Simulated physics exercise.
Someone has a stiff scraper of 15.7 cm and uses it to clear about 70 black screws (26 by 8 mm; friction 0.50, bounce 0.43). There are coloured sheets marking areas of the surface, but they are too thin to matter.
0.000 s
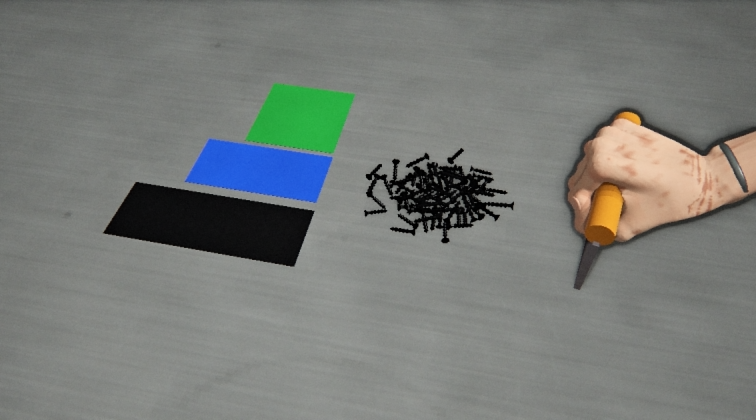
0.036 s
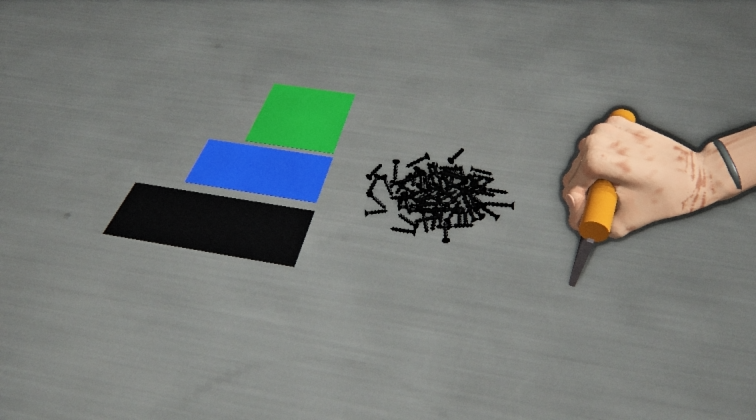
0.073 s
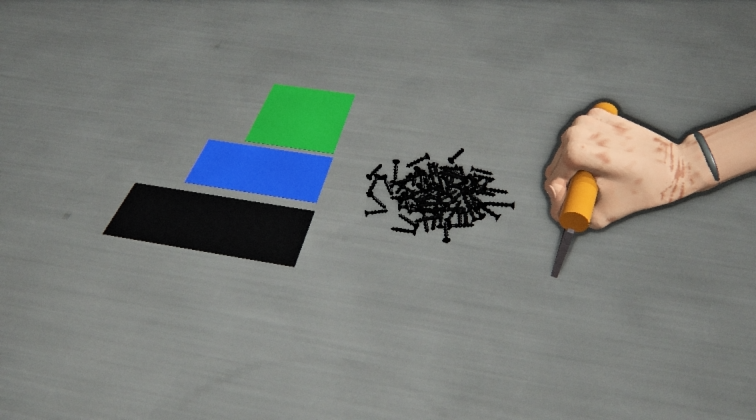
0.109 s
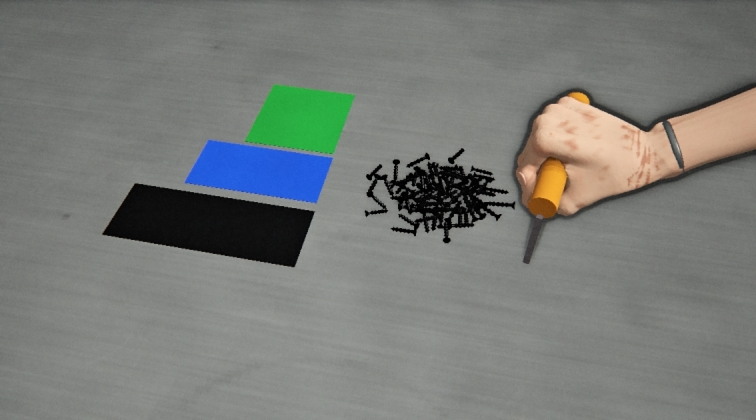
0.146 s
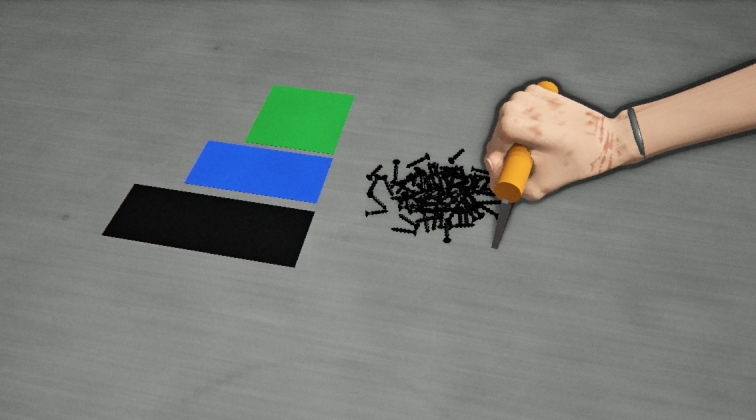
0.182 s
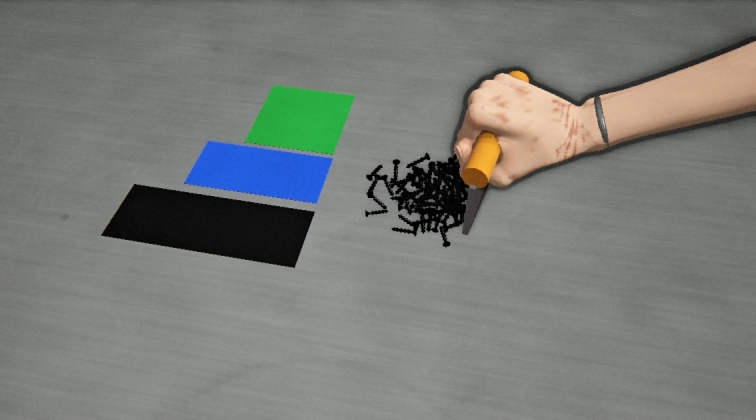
A hand gripping an orange-handled scraper sliding left across a grey surface and pushing into the right side of piled black screws.
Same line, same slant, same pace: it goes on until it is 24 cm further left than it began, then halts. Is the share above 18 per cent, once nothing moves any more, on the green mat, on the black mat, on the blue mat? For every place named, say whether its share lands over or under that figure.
Green mat - over, black mat - under, blue mat - over.
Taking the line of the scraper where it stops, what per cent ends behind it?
Roughly 15 per cent.
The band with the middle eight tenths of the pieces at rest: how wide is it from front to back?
It spans about 18 cm.
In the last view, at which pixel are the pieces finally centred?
(298, 153).
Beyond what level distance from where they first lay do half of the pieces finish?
That works out to roughly 18 centimetres.
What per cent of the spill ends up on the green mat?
It comes to some 35 percent.
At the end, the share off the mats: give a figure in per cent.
About 30 percent.
After 0.33 s, scraper 24 cm from its start, spill 16 cm wide; blue mat 10 %, off the mats 90 %.
After 0.47 s, scraper 26 cm from its start, spill 20 cm wide; black mat 5 %, blue mat 30 %, green mat 45 %, off the mats 25 %.
Then, at 0.60 s, scraper 26 cm from its start, spill 19 cm wide; black mat 5 %, blue mat 25 %, green mat 40 %, off the mats 30 %.
At rest (1.5 s), black mat 5 %, blue mat 25 %, green mat 35 %, off the mats 30 %.
